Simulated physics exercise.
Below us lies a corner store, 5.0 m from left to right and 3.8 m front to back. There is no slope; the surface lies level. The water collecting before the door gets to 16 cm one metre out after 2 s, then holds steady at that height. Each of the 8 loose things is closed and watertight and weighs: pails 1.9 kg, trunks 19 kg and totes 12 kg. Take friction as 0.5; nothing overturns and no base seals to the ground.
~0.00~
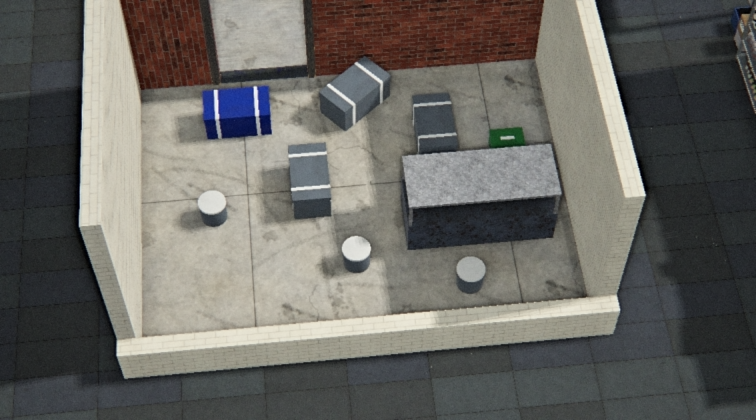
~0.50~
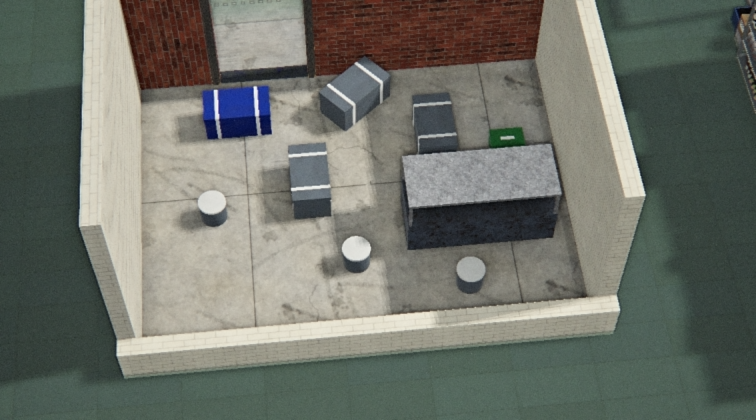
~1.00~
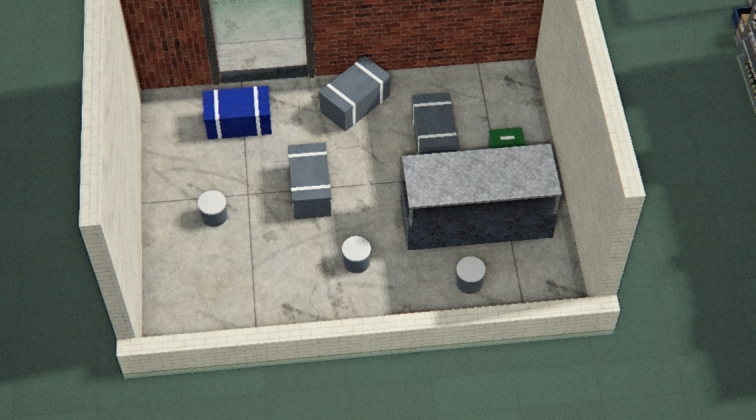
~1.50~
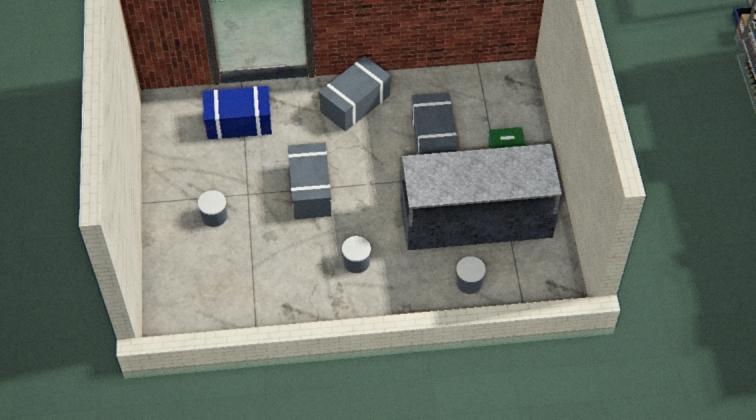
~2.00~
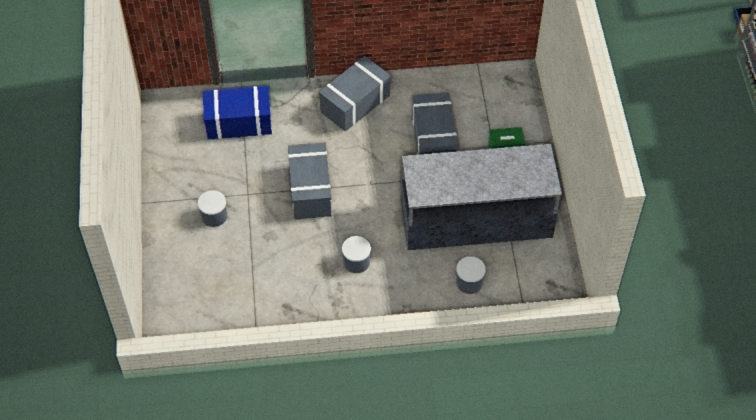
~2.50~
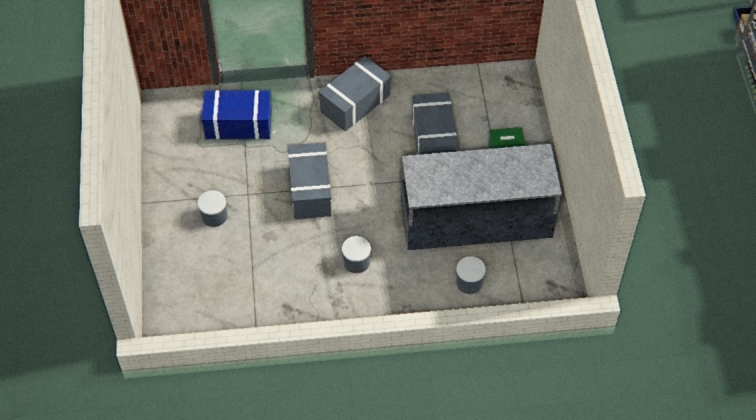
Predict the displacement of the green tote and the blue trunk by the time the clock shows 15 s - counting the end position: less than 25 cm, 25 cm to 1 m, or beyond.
Looking at the end spots, the green tote remains essentially still and the blue trunk goes a great distance.
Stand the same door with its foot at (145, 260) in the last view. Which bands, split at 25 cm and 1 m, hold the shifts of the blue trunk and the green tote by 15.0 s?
Result - blue trunk: Negligible displacement, green tote: Negligible displacement.
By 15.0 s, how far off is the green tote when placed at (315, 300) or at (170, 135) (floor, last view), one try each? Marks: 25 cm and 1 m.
The first start leaves it well away, the second leaves it basically unmoved.
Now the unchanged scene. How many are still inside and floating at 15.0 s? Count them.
My tally comes to 5.
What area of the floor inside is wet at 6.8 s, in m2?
Wet area: Approx. 13 m2.
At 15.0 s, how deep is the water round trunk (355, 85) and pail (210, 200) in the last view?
I'd put it at 4 cm and 10 cm respectively.
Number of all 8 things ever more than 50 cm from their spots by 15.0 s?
Count: 5.
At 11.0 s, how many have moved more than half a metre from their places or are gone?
My count gives 4.
After 3.5 s the green tote is near (507, 138), 0.0 m from its start, aground; the blue trunk is near (222, 151), 0.7 m from its start, aground; 0 afloat.
After 6.8 s the green tote is near (507, 138), 0.0 m from its start, aground; the blue trunk is near (194, 211), 1.6 m from its start, aground; 0 afloat.
After 11.0 s the green tote is near (507, 138), 0.0 m from its start, aground; the blue trunk is near (253, 290), 2.7 m from its start, afloat; 4 afloat.
After 15.0 s the green tote is near (507, 138), 0.0 m from its start, aground; the blue trunk is near (398, 296), 3.3 m from its start, afloat; 5 afloat.
